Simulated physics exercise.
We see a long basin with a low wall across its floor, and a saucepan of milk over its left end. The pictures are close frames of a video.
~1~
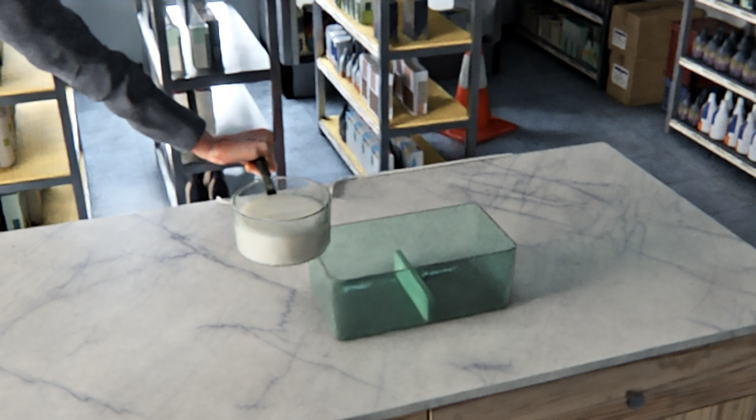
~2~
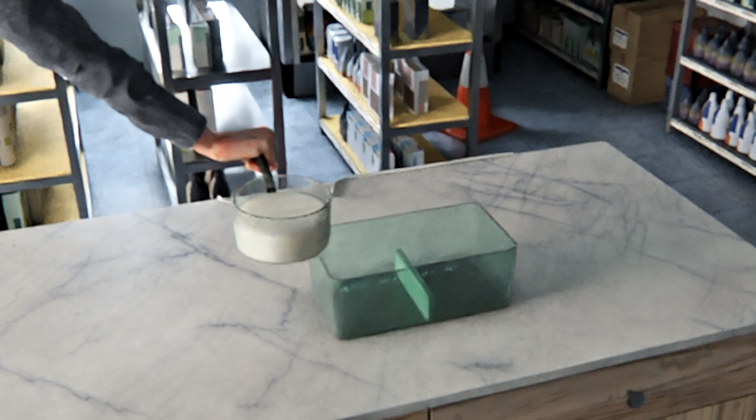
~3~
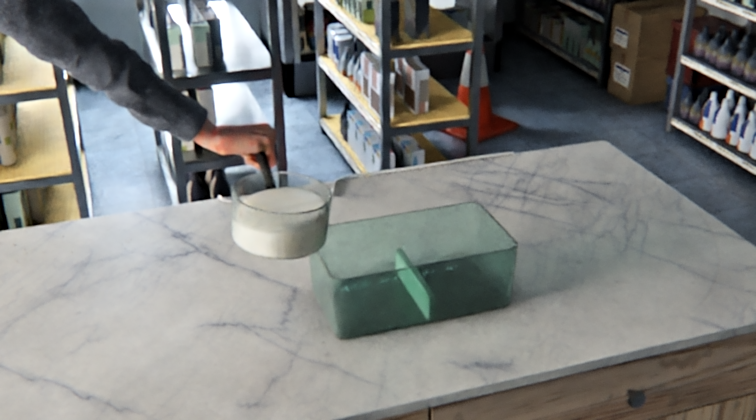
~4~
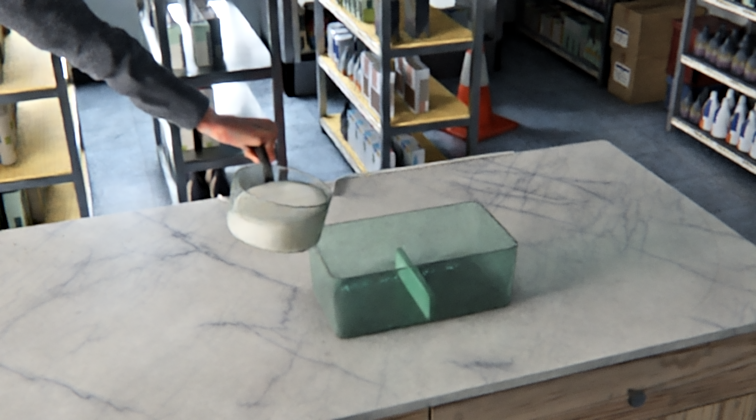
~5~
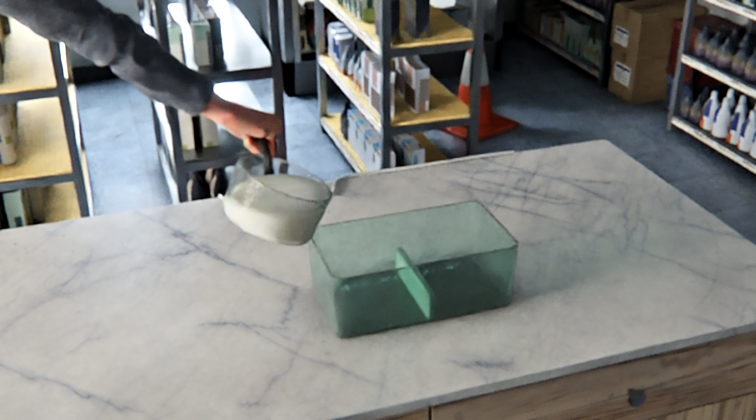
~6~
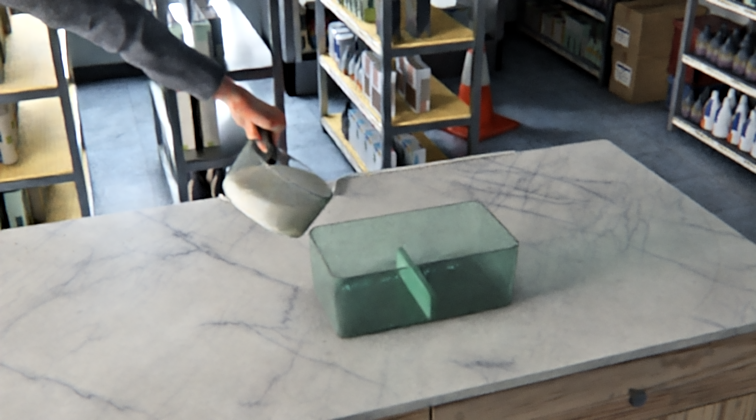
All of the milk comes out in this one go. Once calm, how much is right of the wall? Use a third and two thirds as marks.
It comes to less than a third.
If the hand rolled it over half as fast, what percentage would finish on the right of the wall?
It comes to 10 per cent or so.
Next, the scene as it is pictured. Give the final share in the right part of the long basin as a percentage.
Some 20 per cent.
A moment on, the saucepan is tipped right over and 49 per cent is still to pour, 4 is left of the wall and 0 right of it.
Next, the saucepan is tipped right over and 6 per cent is still to pour, 62 is left of the wall and 17 right of it.
Then the saucepan is tipped right over and 0 per cent is still to pour, 61 is left of the wall and 16 right of it.
Later the saucepan is tipped right over and 0 per cent is still to pour, 72 is left of the wall and 18 right of it.
At rest 72 per cent lies left of the wall, 19 right of it and 9 outside.
